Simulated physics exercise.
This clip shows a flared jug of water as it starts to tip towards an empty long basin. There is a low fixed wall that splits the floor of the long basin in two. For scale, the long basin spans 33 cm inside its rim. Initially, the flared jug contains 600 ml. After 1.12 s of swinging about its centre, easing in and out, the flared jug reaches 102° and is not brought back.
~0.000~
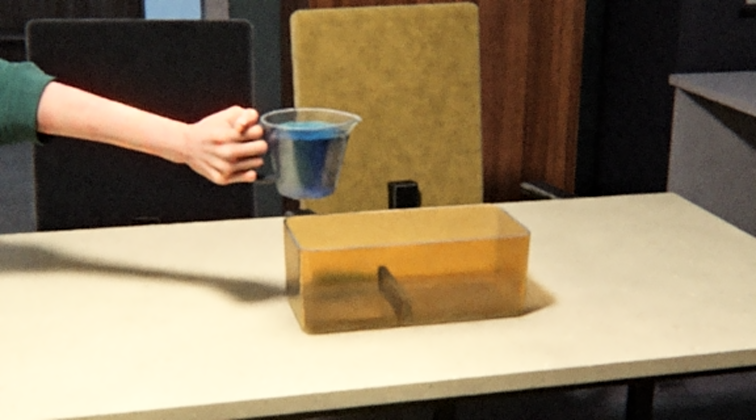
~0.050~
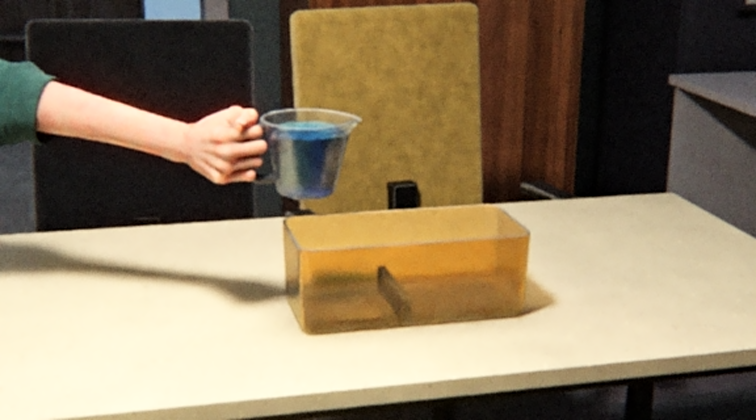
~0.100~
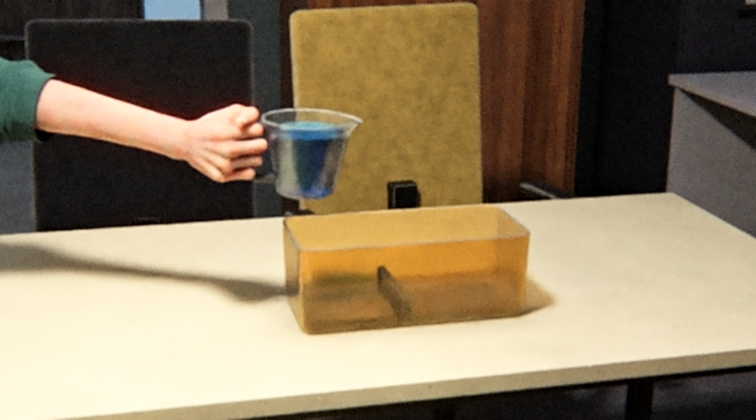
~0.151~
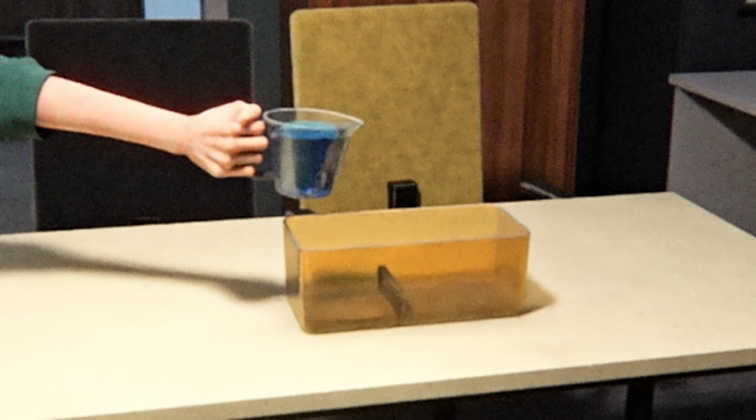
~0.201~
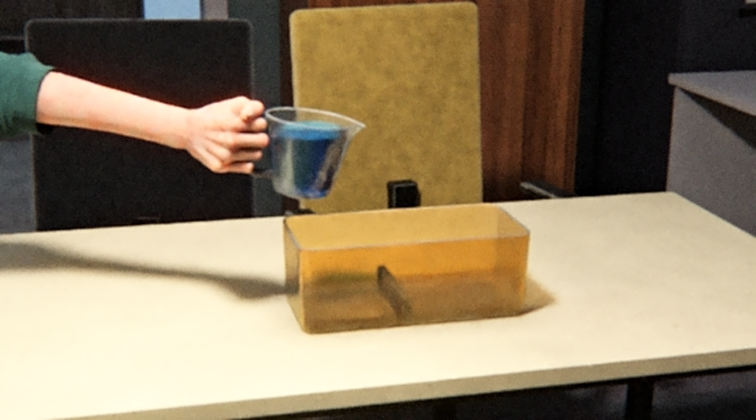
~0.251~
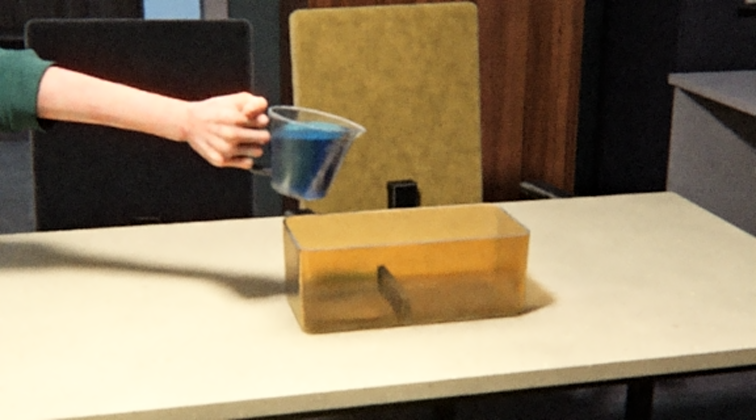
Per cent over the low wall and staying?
60 per cent.
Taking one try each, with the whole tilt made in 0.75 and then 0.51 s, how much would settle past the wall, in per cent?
Respectively about 50 and 35 percent.
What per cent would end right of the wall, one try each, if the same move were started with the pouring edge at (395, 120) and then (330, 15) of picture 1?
The first try gives around 95 percent, the second around 40 percent.
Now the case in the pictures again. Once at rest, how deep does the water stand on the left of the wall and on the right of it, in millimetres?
Left part about 12 mm deep, right part about 14 mm deep.
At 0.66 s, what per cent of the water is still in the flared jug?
66 %.
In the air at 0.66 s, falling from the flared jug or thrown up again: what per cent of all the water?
Around 20 percent.
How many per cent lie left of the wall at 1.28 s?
The fraction is near 40 percent.
By 0.66 s the tilt is 65° and 66 per cent is still to pour, 1 is left of the wall and 13 right of it.
By 0.96 s the tilt is 97° and 12 per cent is still to pour, 23 is left of the wall and 57 right of it.
By 1.28 s the tilt is 102° and 0 per cent is still to pour, 39 is left of the wall and 60 right of it.
By 1.62 s the tilt is 102° and 0 per cent is still to pour, 39 is left of the wall and 61 right of it.
At rest 39 per cent lies left of the wall, 60 right of it and 0 outside.
